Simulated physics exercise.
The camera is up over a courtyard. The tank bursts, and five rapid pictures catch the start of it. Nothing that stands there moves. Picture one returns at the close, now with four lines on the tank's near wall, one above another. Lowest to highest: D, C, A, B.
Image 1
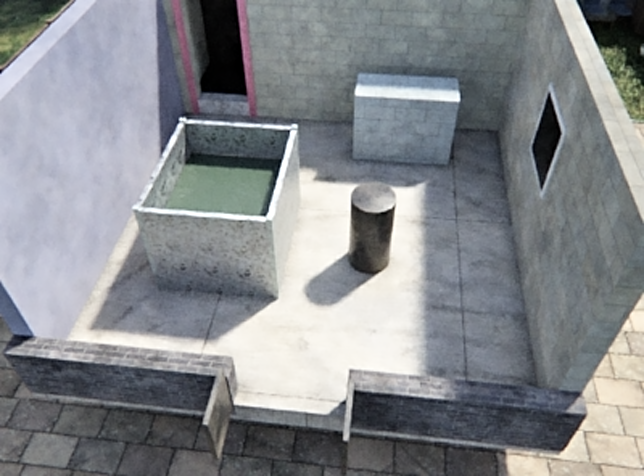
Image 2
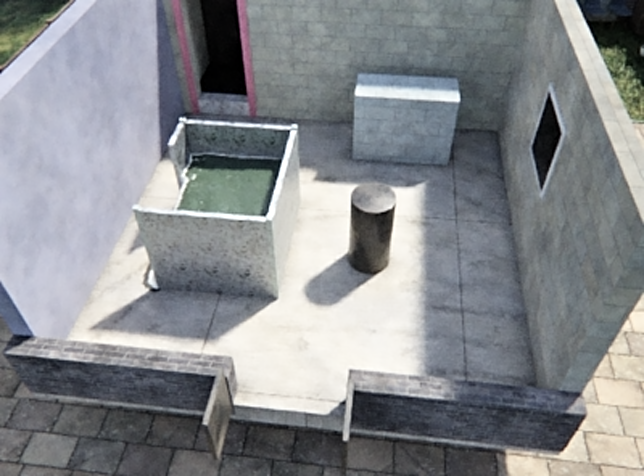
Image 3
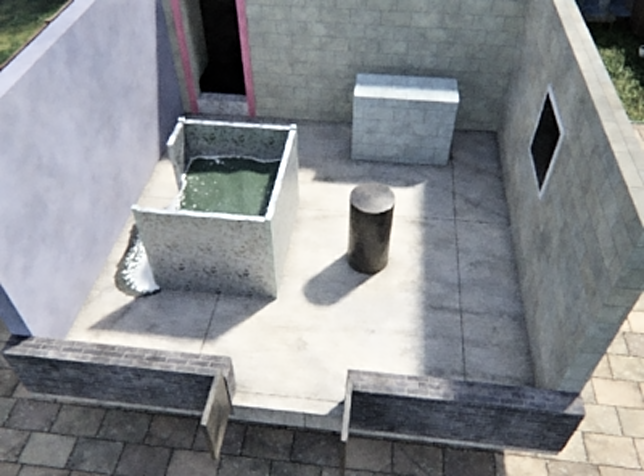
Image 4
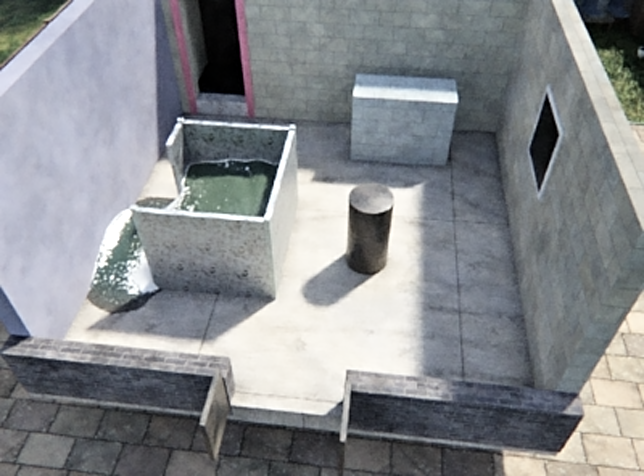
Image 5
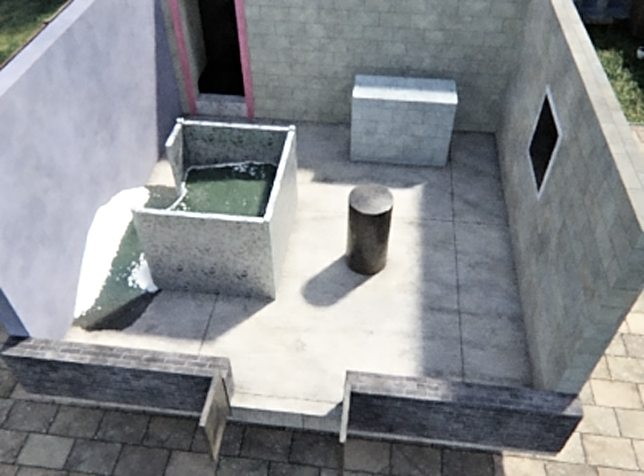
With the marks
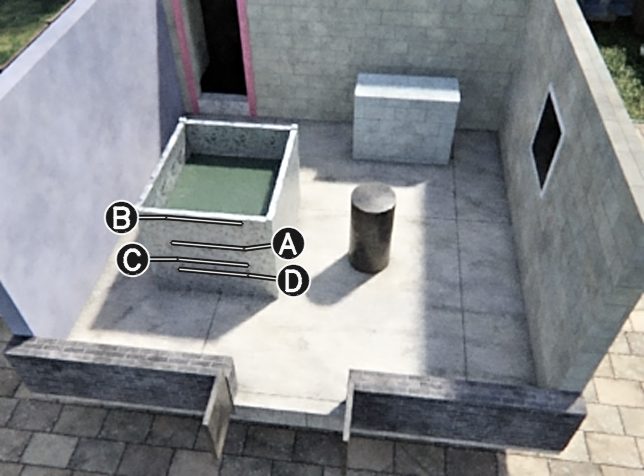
Courtyard seen from above, with green water pouring out of the left side of a stone tank and spreading foaming across the paving.
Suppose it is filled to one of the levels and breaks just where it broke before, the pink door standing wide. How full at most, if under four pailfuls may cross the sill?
A will do.
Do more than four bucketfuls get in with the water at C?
No, that is safe.
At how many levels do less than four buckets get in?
Three of the four.
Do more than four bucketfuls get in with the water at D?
No, not at all.
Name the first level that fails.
It is B.
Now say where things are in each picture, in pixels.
The first frame shows water in the tank at rest, its middle at (227, 196); foot of the pink doorway at (225, 115); open gate at (290, 359).
The second frame shows front seen at (155, 256), 1 % of the ground wet.
The third frame shows front seen at (152, 215), 4 % of the ground wet.
The fourth frame shows front seen at (135, 205), 7 % of the ground wet.
The fifth frame shows front seen at (144, 187), 8 % of the ground wet.
On the marked copy, A at (208, 245); B at (203, 220); C at (211, 262); D at (214, 272); from the bottom up D, C, A, B.
With A, a splash gets over, under a bucket.
With B, about 10 bucketfuls get in.
With C, nothing gets over.
With D, nothing gets over.
